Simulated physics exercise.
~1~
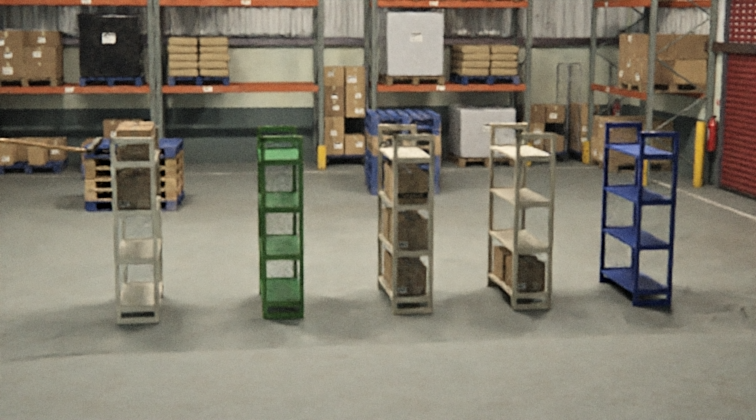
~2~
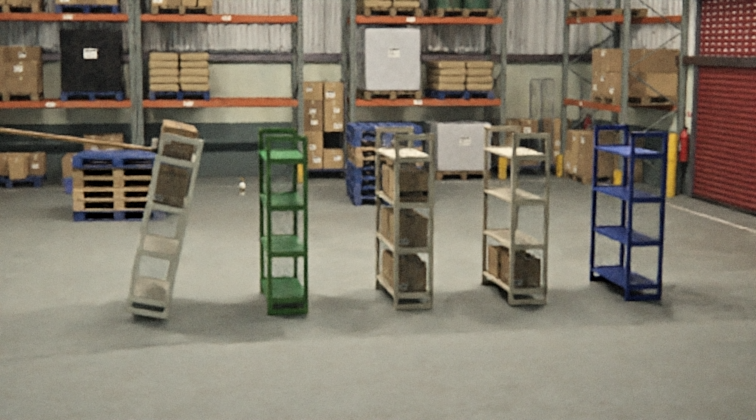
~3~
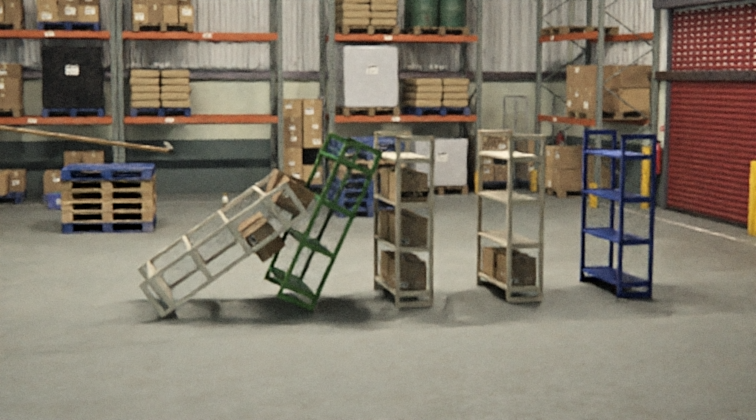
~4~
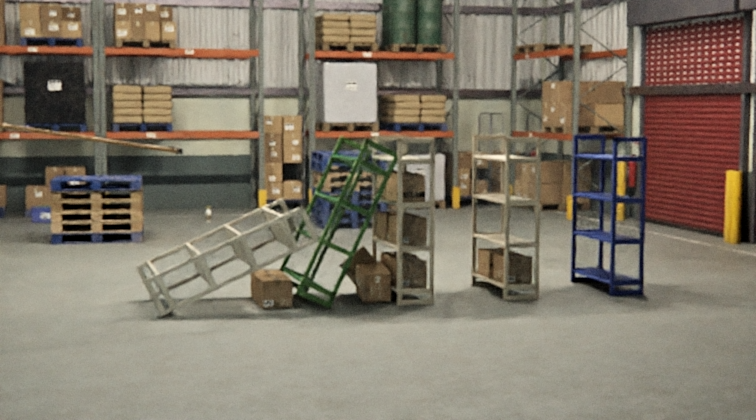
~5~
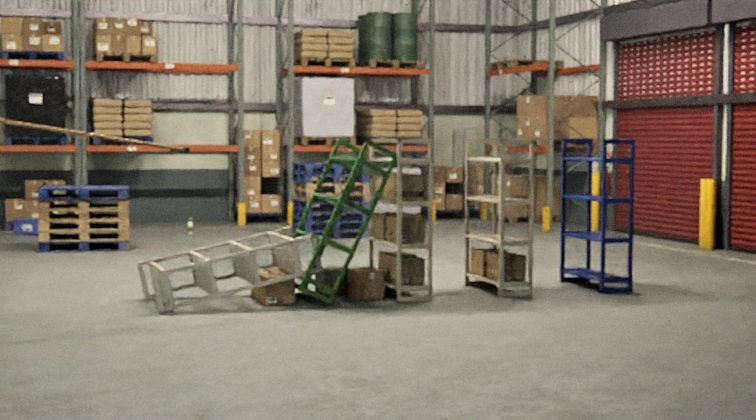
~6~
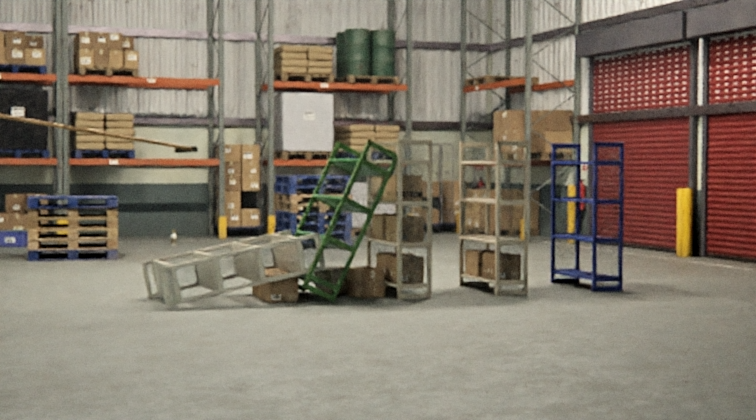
In a warehouse, a pole topples the first shelf against the green one, which leans while three stay upright.
